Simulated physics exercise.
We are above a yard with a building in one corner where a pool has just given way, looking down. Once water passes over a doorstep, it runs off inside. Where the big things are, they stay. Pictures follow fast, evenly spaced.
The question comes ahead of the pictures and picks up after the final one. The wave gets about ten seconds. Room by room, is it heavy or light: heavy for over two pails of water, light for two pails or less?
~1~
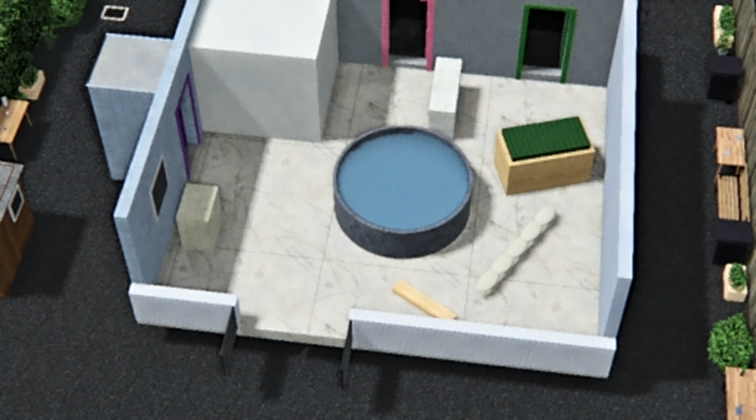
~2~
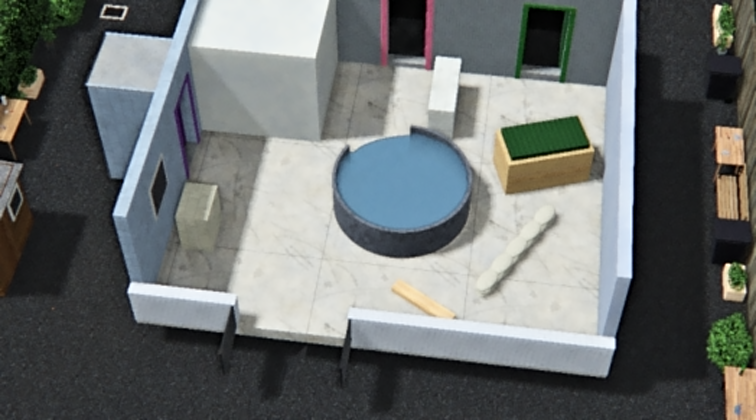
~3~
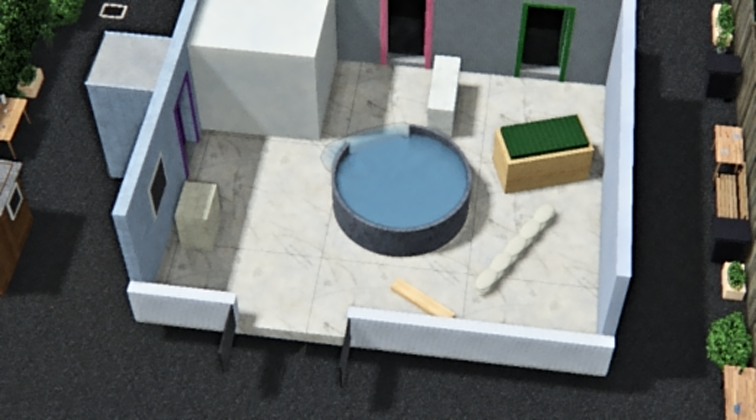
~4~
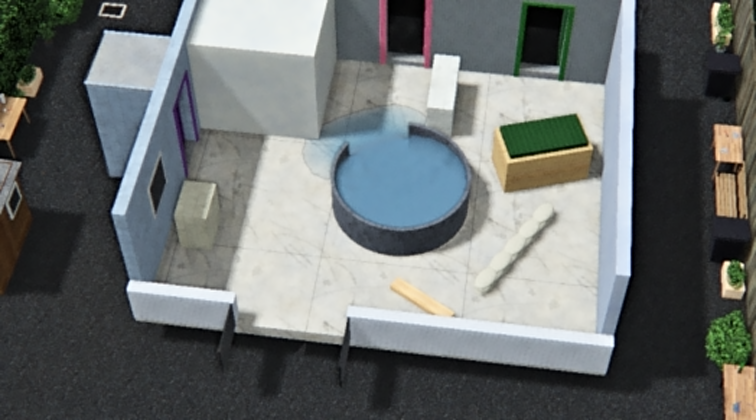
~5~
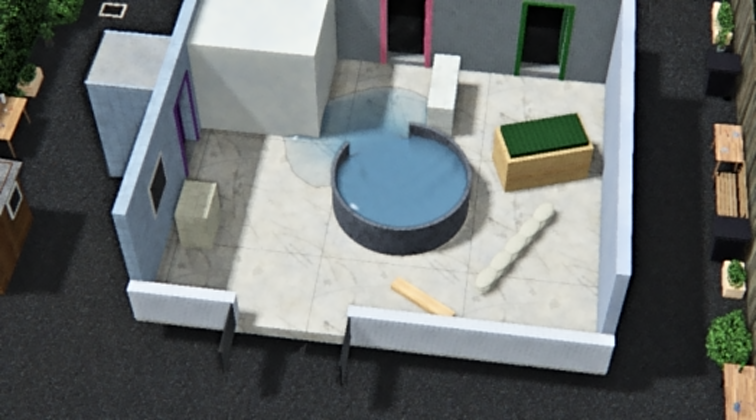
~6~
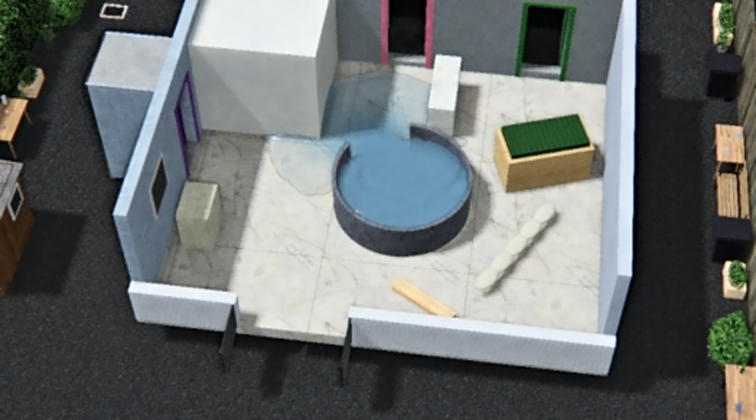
The green door is going to be at or under the line; the purple door is going to be over the line; the pink door is going to be over the line.
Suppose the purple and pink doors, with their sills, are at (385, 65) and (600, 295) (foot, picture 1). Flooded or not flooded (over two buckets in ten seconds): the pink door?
As I see it, the pink door stays within limit.
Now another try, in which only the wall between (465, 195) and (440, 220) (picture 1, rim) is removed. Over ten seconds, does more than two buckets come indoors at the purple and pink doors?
I'd expect the purple door to fall short and the pink door to fall short.
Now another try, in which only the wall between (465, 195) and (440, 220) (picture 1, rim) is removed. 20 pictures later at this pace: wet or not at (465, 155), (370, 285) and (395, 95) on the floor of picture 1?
First soaked through, second soaked through, third kept bare.
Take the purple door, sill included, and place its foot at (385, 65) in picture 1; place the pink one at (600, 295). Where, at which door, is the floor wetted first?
Answer: The one in purple.
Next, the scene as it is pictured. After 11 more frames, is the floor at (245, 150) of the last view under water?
Submerged.
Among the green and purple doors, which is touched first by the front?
That's the purple one.
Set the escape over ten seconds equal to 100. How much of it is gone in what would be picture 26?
Around 45 per cent.
A moment on, water covers 20 % of the floor; the green door not reached, the purple door not reached, the pink door under two buckets in.
Next, water covers 25 % of the floor; the green door not reached, the purple door under two buckets in, the pink door far over two buckets in.
Then, water covers 40 % of the floor; the green door wet at the sill, nothing in, the purple door over two buckets in, the pink door far over two buckets in.
Later, water covers 70 % of the floor; the green door wet at the sill, nothing in, the purple door far over two buckets in, the pink door far over two buckets in.
In the end, water covers 90 % of the floor; the green door wet at the sill, nothing in, the purple door far over two buckets in, the pink door far over two buckets in.
